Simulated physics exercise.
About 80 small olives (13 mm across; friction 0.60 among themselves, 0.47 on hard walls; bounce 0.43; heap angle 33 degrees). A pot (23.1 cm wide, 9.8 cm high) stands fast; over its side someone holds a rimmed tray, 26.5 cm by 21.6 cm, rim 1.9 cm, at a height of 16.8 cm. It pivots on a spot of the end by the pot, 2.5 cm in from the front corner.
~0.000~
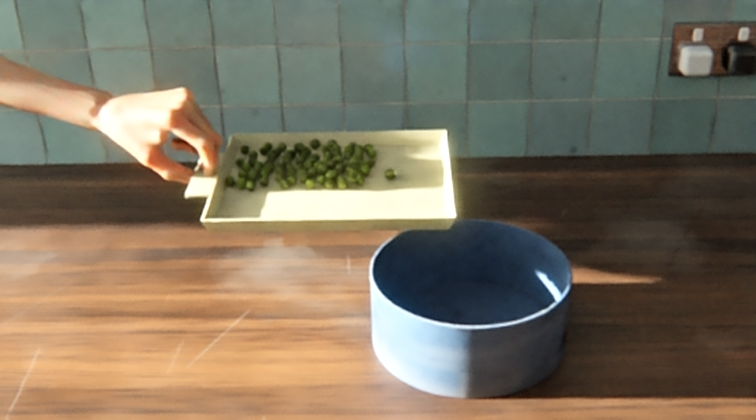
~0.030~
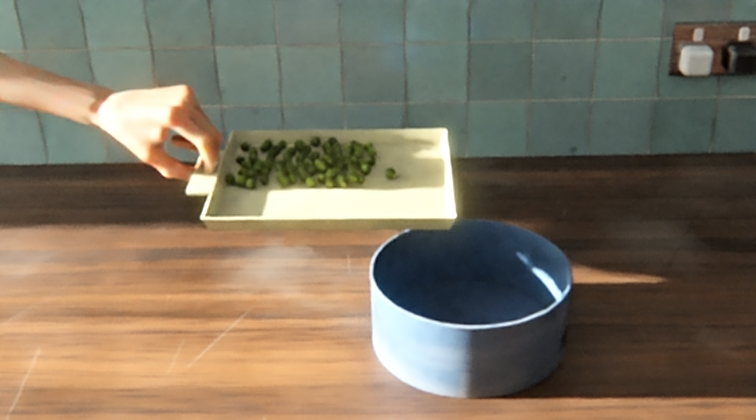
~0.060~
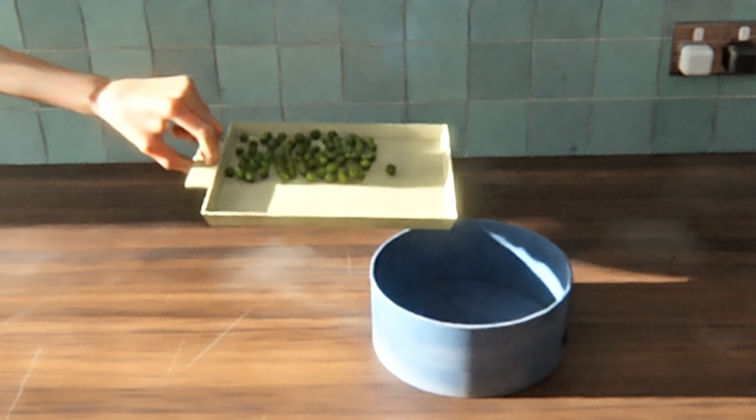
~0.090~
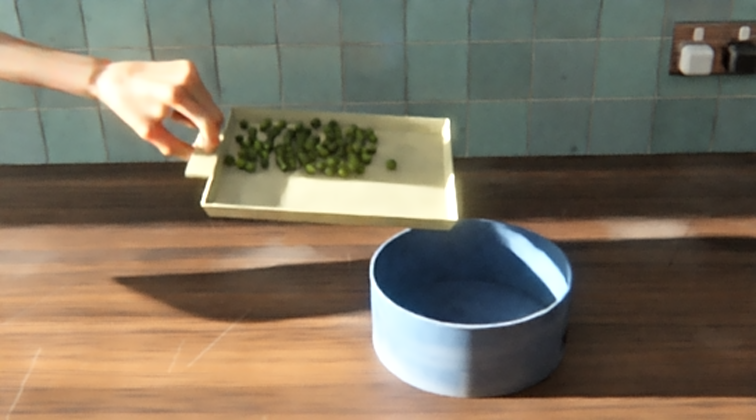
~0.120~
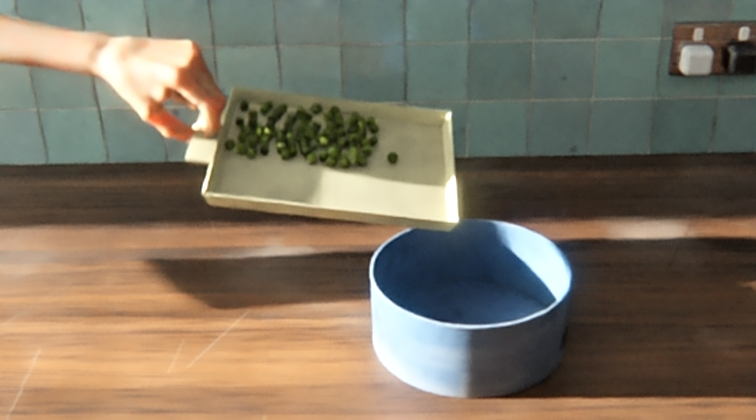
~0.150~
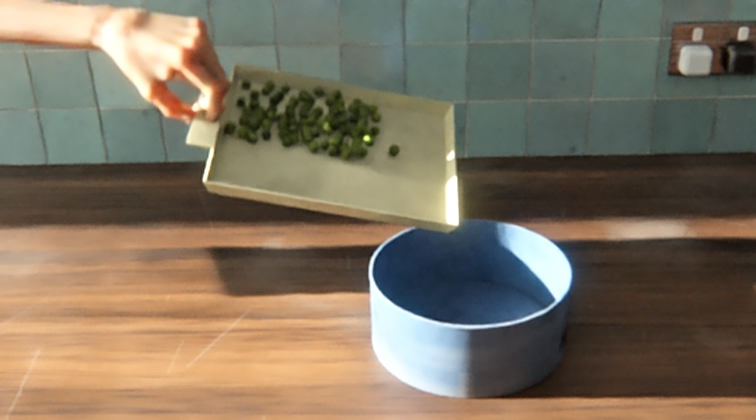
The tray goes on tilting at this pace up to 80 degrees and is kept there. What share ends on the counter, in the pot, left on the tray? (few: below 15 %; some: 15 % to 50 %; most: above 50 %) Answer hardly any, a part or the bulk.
Counter a part, pot the bulk, tray hardly any.
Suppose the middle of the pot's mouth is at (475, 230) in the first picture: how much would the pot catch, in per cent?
About 0 per cent.
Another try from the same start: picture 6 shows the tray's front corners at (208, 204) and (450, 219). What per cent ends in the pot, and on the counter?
Pot 80, counter 20.
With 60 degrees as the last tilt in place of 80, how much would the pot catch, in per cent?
Then about 65 per cent.
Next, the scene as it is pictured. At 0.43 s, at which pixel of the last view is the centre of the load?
At about (414, 107).
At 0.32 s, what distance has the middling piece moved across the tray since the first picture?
About 1 cm.
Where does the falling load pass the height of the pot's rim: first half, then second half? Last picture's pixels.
First near (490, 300), later near (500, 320).
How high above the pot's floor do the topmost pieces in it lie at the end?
About 2.0 cm.
Then, at 0.32 s, tilt 52 degrees; the tray holds 100 %, the pot 0 %.
After 0.43 s, tilt 73 degrees; the tray holds 100 %, the pot 0 %.
After 0.67 s, tilt 80 degrees; the tray holds 0 %, the pot 75 %.
In the end, at 1.6 s, counter 25 %, pot 75 %, tray 0 %.
